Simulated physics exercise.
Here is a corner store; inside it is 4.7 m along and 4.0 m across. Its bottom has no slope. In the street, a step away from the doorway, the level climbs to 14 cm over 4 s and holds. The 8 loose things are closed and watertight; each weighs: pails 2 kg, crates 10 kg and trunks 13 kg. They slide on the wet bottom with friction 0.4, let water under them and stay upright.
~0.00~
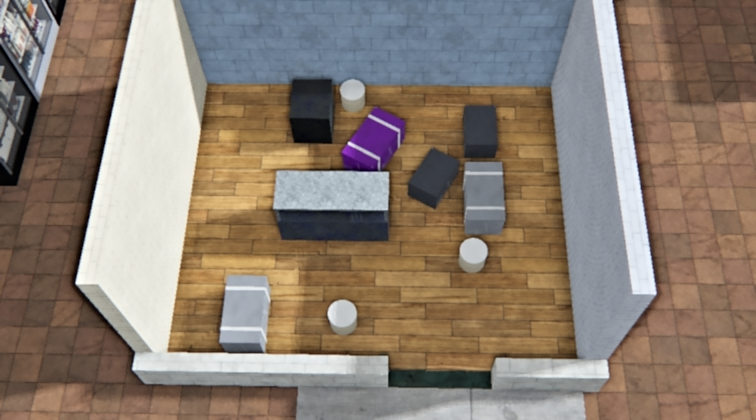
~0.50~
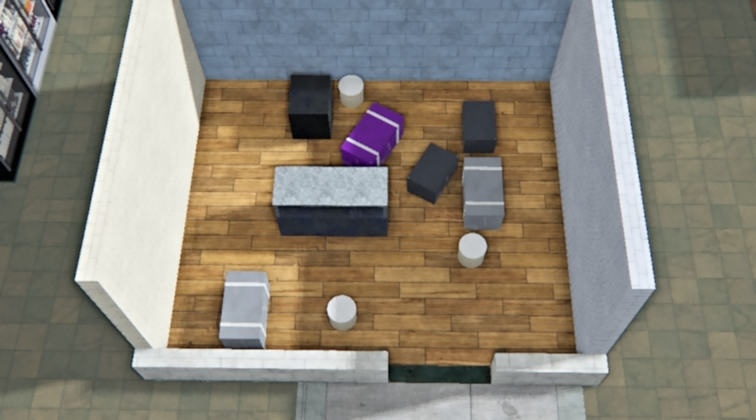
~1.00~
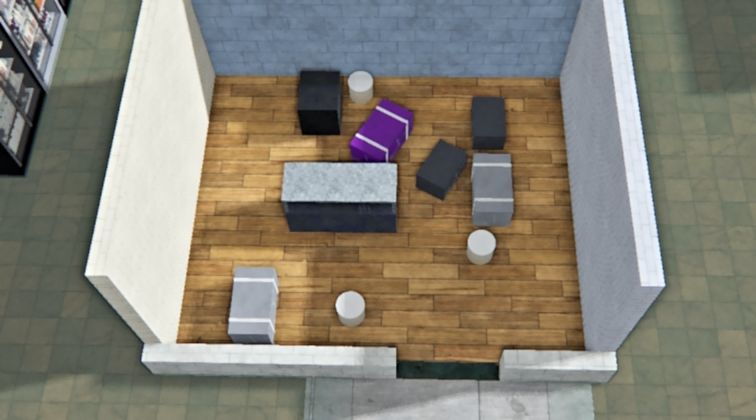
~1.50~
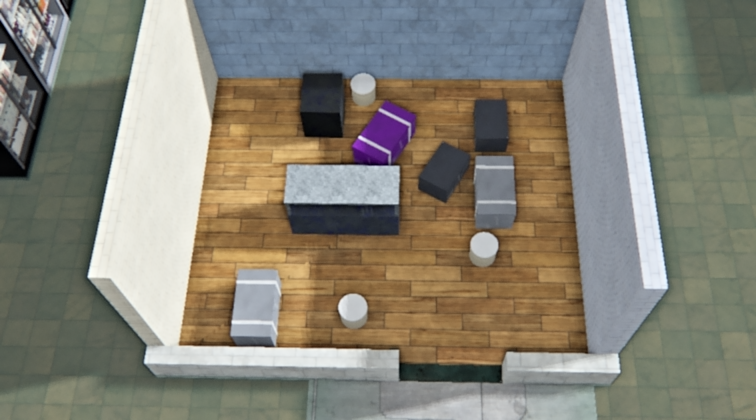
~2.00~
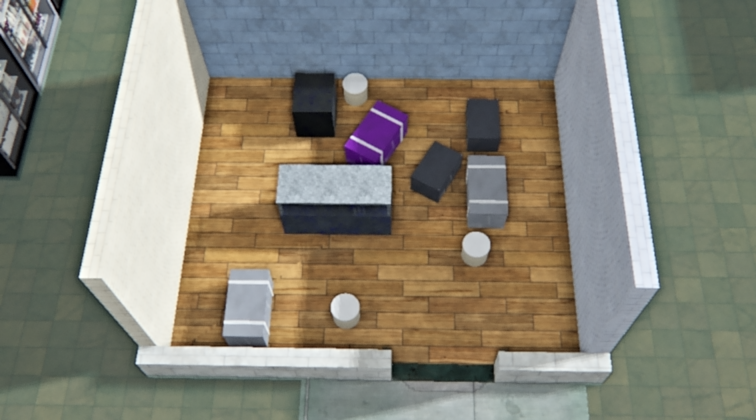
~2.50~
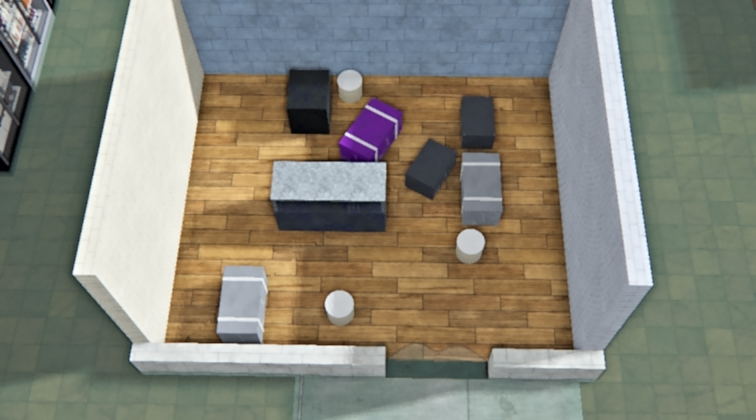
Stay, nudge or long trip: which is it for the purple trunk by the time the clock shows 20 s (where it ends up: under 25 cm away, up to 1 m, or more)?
Purple trunk ends far away.
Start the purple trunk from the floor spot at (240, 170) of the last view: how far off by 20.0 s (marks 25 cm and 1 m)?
It travels far.
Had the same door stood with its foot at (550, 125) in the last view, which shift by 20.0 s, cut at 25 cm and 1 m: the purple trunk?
Then the purple trunk travels far.
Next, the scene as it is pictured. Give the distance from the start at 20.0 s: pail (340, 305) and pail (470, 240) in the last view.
In turn: 100 cm, 200 cm.
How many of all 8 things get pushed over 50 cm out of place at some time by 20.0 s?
I count 8.
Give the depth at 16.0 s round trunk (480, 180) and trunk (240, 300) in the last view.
Roughly 9 and 4 cm.
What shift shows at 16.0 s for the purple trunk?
About 200 cm.
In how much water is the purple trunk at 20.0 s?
About 8 cm.
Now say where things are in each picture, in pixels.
In the first frame, the purple trunk at (374, 137), on the bottom; water covers 0.0 m2; 0 of 8 have shifted.
In the second frame, the purple trunk at (373, 132) rests on the ground; water covers 0.0 m2; 0 of 8 have shifted.
In the third frame, the purple trunk at (382, 129) rests on the ground; 0.0 m2 under water; 0 of 8 have shifted.
In the fourth frame, the purple trunk at (384, 131), on the bottom; water covers 0.0 m2; 0 of 8 have shifted.
In the fifth frame, the purple trunk at (376, 131) rests on the ground; water covers 0.0 m2; 0 of 8 have shifted.
In the sixth frame, the purple trunk at (371, 128), on the bottom; 0.1 m2 under water; 0 of 8 have shifted.
After 4.0 s the purple trunk is near (371, 128), 0.0 m from its start, aground; 0 afloat.
After 9.0 s the purple trunk is near (361, 125), 0.1 m from its start, aground; 4 afloat.
After 16.0 s the purple trunk is near (213, 166), 2.0 m from its start, afloat; 8 afloat.
After 20.0 s the purple trunk is near (226, 178), 1.9 m from its start, afloat; 8 afloat.
